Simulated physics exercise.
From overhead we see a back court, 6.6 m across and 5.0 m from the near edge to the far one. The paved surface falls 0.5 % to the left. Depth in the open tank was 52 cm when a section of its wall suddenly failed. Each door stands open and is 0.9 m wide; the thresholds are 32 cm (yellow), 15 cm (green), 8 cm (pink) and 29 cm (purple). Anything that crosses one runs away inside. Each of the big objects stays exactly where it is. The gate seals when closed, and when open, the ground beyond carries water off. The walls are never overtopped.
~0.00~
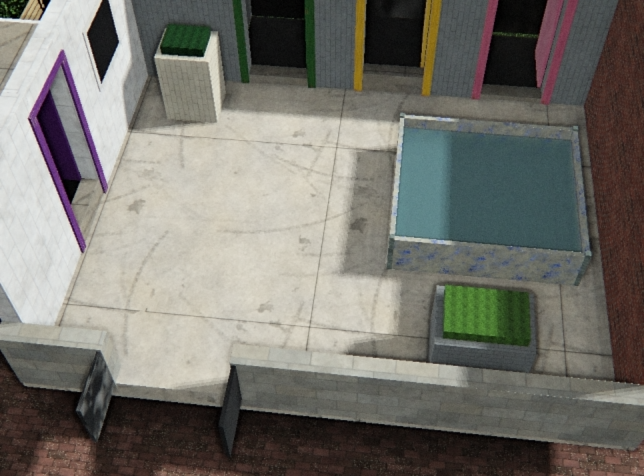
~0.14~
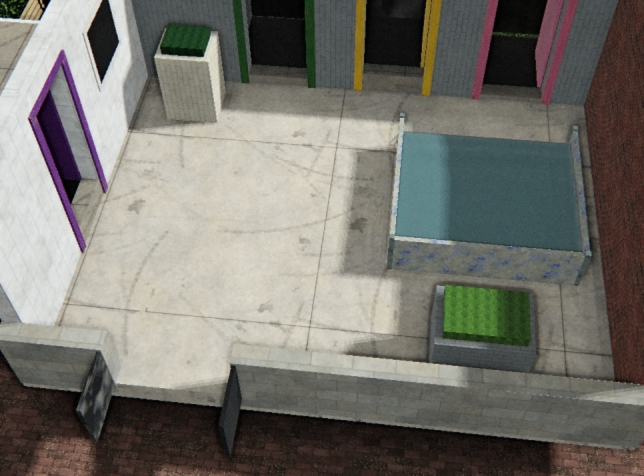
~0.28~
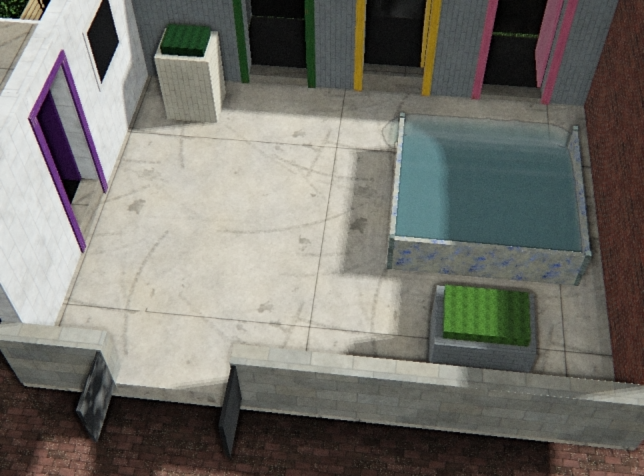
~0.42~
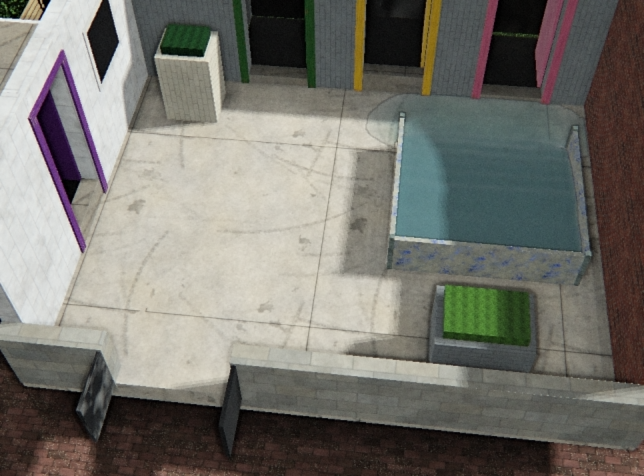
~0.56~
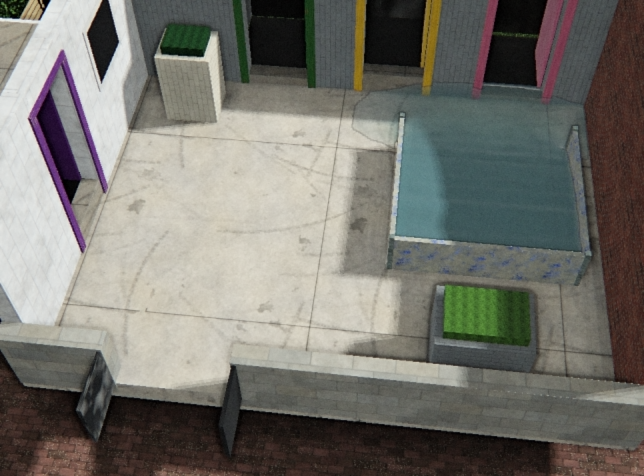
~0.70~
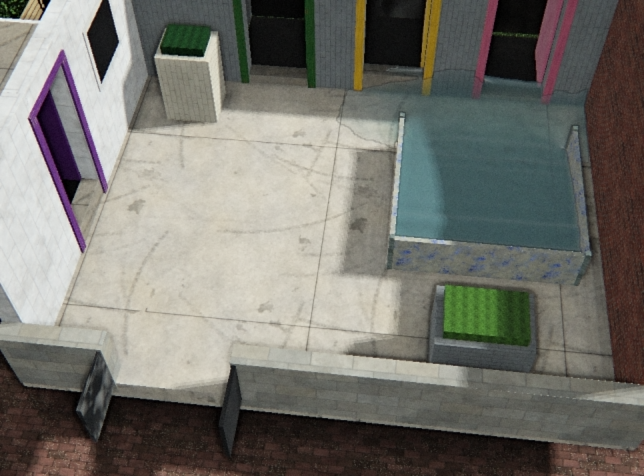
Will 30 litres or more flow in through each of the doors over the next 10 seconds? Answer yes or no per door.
Yellow door: No, green door: No, pink door: Yes, purple door: No.
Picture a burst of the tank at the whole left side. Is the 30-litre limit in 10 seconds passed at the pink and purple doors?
Pink short, purple short.
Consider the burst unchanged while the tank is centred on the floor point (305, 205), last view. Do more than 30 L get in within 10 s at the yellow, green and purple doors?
Yellow: Within limit; green: Too much; purple: Within limit.
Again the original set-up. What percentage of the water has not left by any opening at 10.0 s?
Close to 70 in a hundred remains.
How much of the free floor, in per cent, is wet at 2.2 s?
Some 25 per cent of it.
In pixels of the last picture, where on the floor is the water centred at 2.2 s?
The water is centred near (459, 160).
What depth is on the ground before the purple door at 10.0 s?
Roughly 7.5 centimetres.
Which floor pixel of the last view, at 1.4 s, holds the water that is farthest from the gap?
I'd mark it close to (275, 90).
After 1.4 s water covers 15 % of the floor and is deepest (38 cm) near (454, 102); yellow door 27 cm at the sill, 1 L in, green door 3 cm at the sill, 0 L in, pink door 36 cm at the sill, 146 L in, purple door not reached.
After 2.2 s water covers 25 % of the floor and is deepest (34 cm) near (577, 111); yellow door 25 cm at the sill, 1 L in, green door 8 cm at the sill, 0 L in, pink door 32 cm at the sill, 321 L in, purple door not reached.
After 3.5 s water covers 50 % of the floor and is deepest (22 cm) near (147, 81); yellow door 15 cm at the sill, 2 L in, green door 7 cm at the sill, 0 L in, pink door 20 cm at the sill, 476 L in, purple door 10 cm at the sill, 0 L in.
After 6.0 s water covers 65 % of the floor and is deepest (17 cm) near (44, 357); yellow door 9 cm at the sill, 2 L in, green door 7 cm at the sill, 0 L in, pink door 9 cm at the sill, 530 L in, purple door 9 cm at the sill, 0 L in.
After 10.0 s water covers 95 % of the floor and is deepest (10 cm) near (440, 144); yellow door 8 cm at the sill, 2 L in, green door 5 cm at the sill, 0 L in, pink door 9 cm at the sill, 548 L in, purple door 7 cm at the sill, 0 L in.
